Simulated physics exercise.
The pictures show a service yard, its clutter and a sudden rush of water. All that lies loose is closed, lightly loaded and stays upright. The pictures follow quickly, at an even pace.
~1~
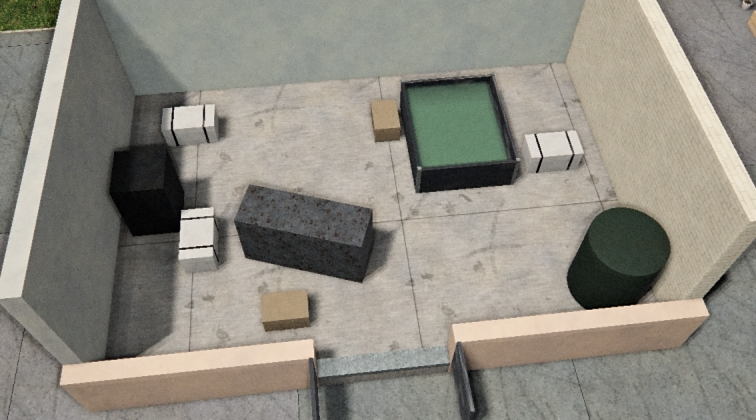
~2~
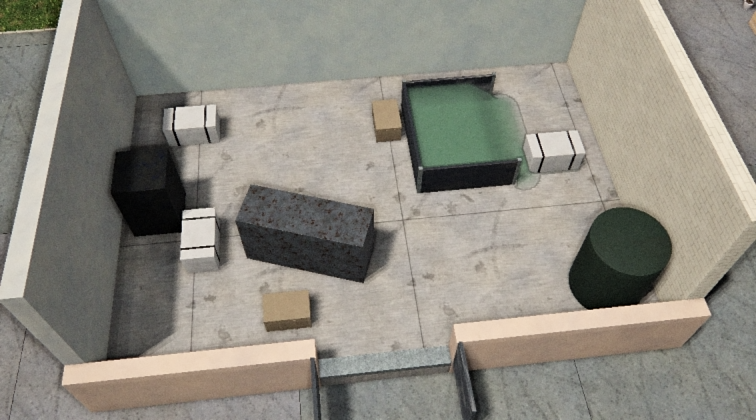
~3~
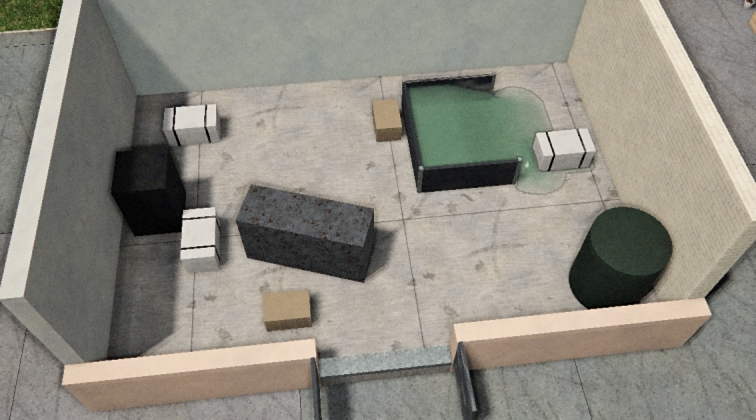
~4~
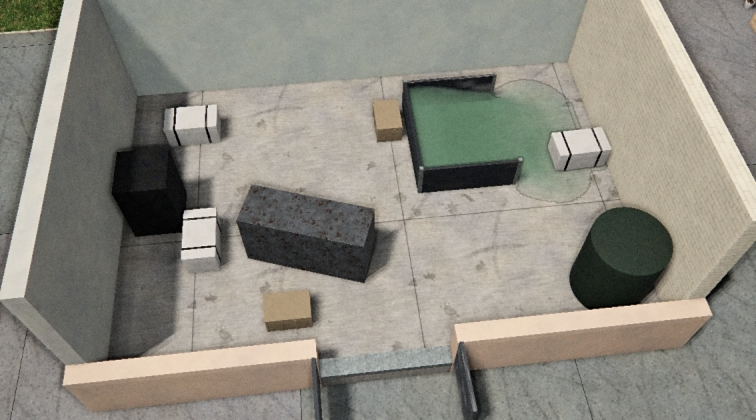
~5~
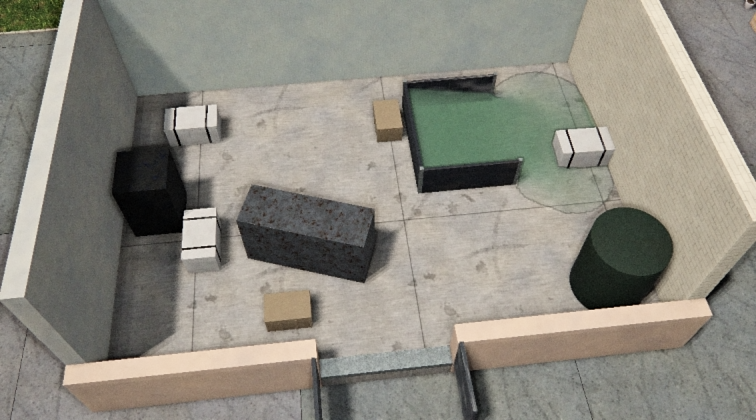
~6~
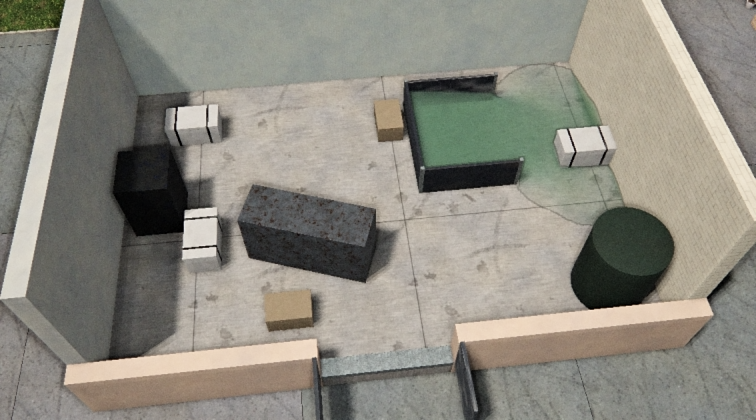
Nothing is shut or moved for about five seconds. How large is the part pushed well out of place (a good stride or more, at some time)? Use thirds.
It is not even a third.
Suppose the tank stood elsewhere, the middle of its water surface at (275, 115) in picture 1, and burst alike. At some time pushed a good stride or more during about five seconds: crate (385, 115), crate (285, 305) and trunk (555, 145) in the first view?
In that order: Swept aside, not that far, pushed that far.
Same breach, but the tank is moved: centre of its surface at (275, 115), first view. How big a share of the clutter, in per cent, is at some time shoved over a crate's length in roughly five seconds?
Near 40 in a hundred.
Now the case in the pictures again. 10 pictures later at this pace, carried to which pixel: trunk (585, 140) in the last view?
At about (599, 197).
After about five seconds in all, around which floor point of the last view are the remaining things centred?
Near (293, 223).
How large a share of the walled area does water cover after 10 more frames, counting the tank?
Roughly 25 per cent.
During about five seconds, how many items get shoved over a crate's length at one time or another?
1 of them.
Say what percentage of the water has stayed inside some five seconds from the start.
I make it 100 per cent.
A moment on, 0 of 5 are well off their spots; 1 afloat.
Next, 1 of 5 are well off their spots; 1 afloat.
Later, 1 of 5 are well off their spots; 0 afloat.
In the end, 1 of 5 are well off their spots, and 1 have been at some point; 1 afloat.
